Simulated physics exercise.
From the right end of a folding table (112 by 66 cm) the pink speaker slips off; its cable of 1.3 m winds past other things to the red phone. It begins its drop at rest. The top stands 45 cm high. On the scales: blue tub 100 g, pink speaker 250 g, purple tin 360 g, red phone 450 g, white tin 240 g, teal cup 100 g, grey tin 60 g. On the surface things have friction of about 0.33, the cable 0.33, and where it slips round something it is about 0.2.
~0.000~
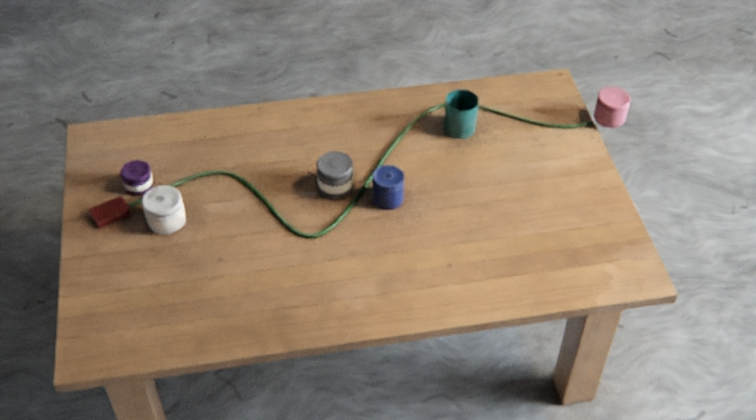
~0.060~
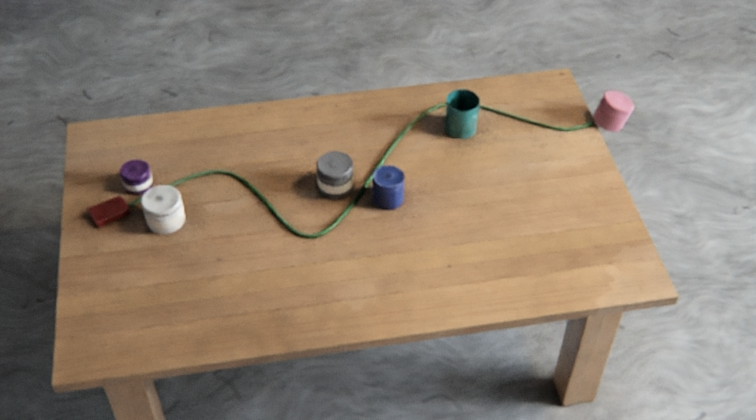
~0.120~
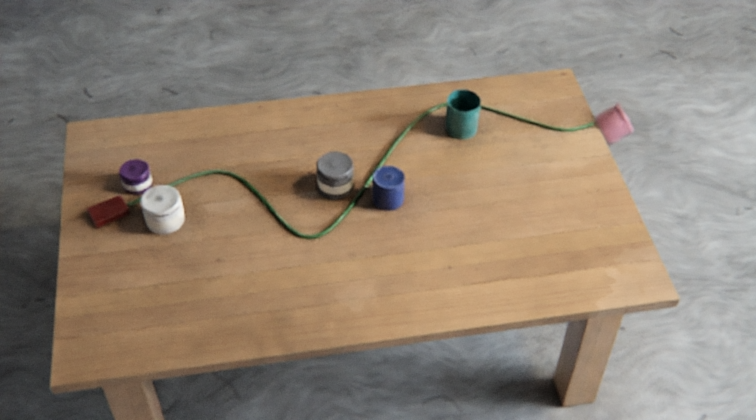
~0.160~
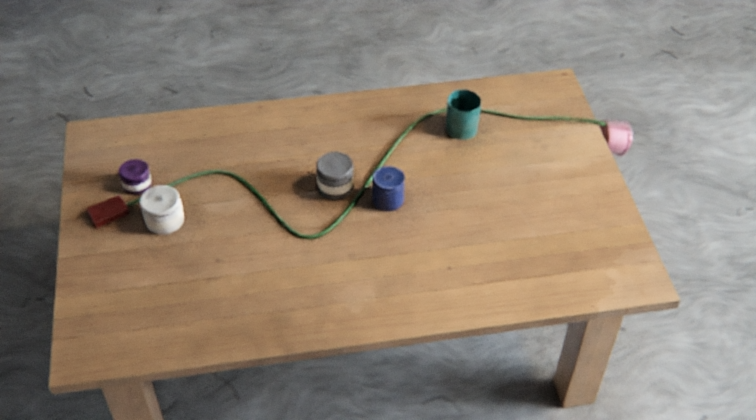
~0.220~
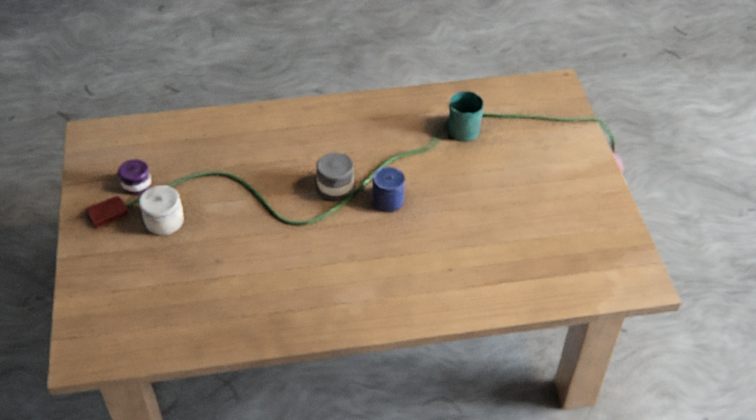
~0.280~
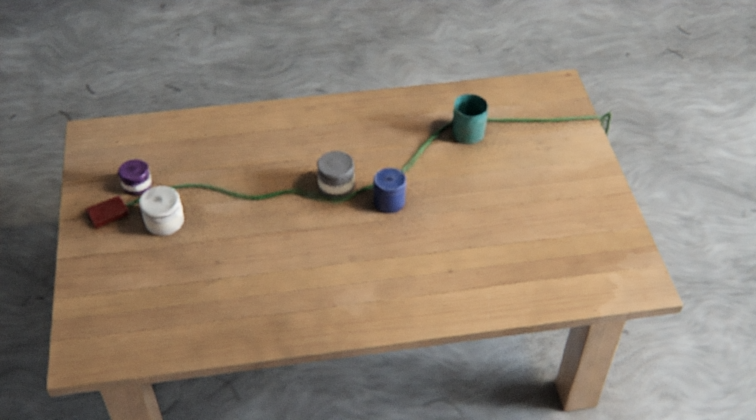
A wooden table holds several small objects as a pink one drops off, pulling a green cable.
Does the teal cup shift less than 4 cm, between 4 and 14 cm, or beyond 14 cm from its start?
It shifts beyond 14 cm.
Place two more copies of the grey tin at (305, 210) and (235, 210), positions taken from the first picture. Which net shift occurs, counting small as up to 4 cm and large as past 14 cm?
Taking them in turn, the first shows a lot of movement and the second shows a medium amount of movement.
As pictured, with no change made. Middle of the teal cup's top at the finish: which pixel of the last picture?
Roughly (541, 173).
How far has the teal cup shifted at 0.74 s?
The teal cup is 25 cm out of place.
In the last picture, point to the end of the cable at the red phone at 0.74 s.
In the last view it is close to (157, 206).
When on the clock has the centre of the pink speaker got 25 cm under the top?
At about 0.30 s.
At 0.5 s, the cable's tail end at (152, 207); teal cup 19 cm off its start, grey tin 30 cm off its start, pink speaker over the edge.
At 0.7 s, the cable's tail end at (157, 206); teal cup 24 cm off its start, grey tin over the edge, pink speaker over the edge.
At 1.0 s, the cable's tail end at (157, 206); teal cup 24 cm off its start at (541, 173), grey tin over the edge, pink speaker over the edge.
At 1.2 s, the cable's tail end at (157, 206); teal cup 24 cm off its start, grey tin over the edge, pink speaker over the edge.
At 2.4 s, the cable's tail end at (157, 206); teal cup 24 cm off its start at (541, 173), grey tin over the edge, pink speaker over the edge, red phone 6 cm off its start at (136, 204).
